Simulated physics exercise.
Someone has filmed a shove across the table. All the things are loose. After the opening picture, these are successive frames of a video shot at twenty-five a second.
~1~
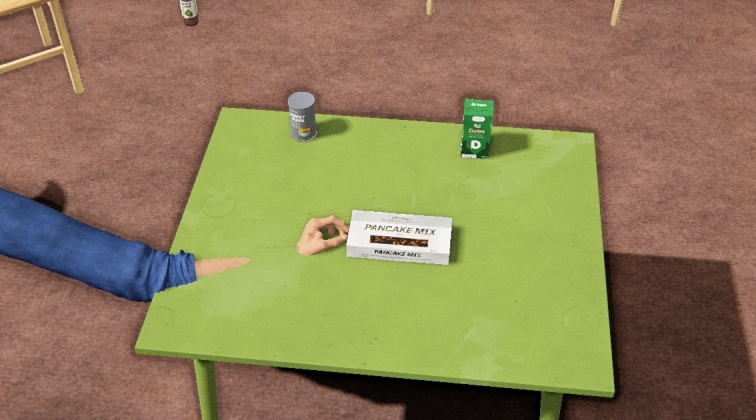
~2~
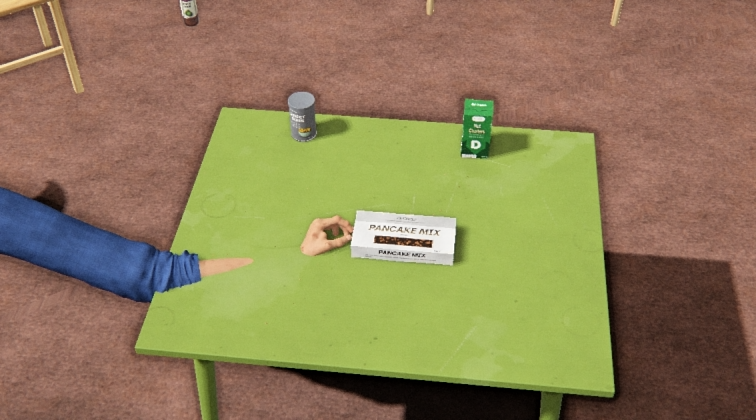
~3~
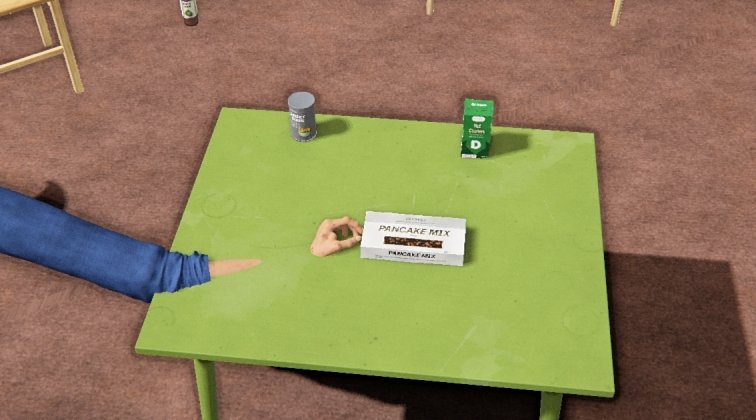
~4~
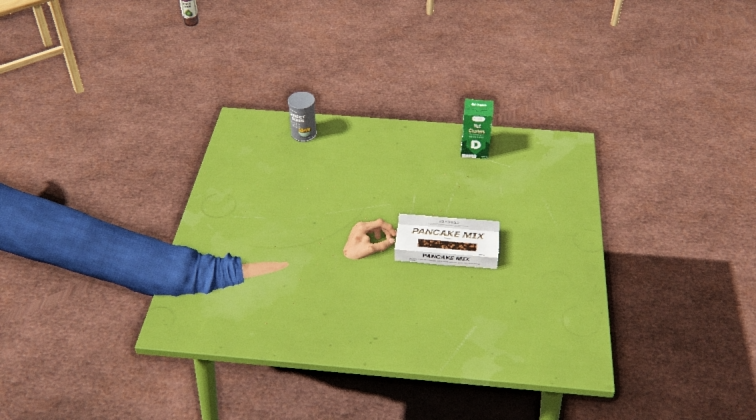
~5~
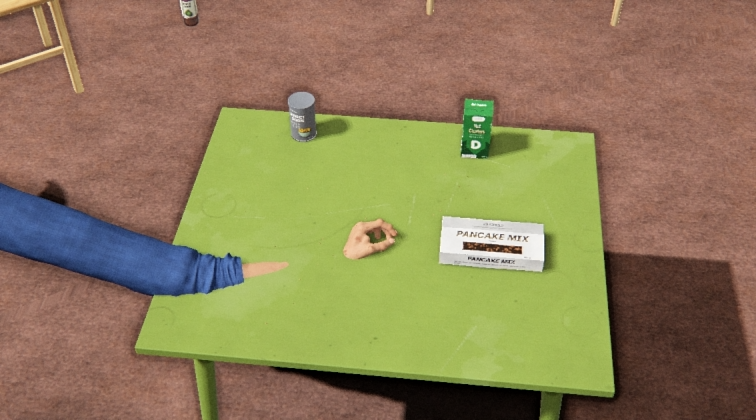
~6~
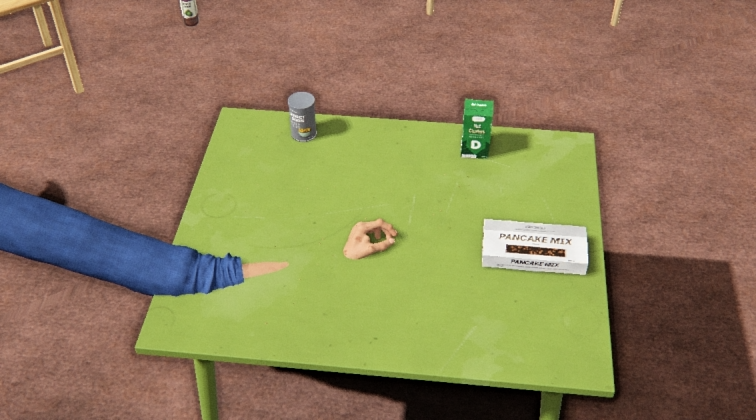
A white pancake mix packet slides right across a green table as a blue-sleeved hand pushes it, then separates from the hand and continues right, while a grey can and a green carton stay in place behind it.
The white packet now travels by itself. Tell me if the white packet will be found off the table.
The white packet goes over the edge.
Then, 0.20 s past the last view, white packet now off the table.
Then, 0.40 s past the last view, things are still on the move.
Then, 0.60 s past the last view, as before.
Finally, off the table, white packet.
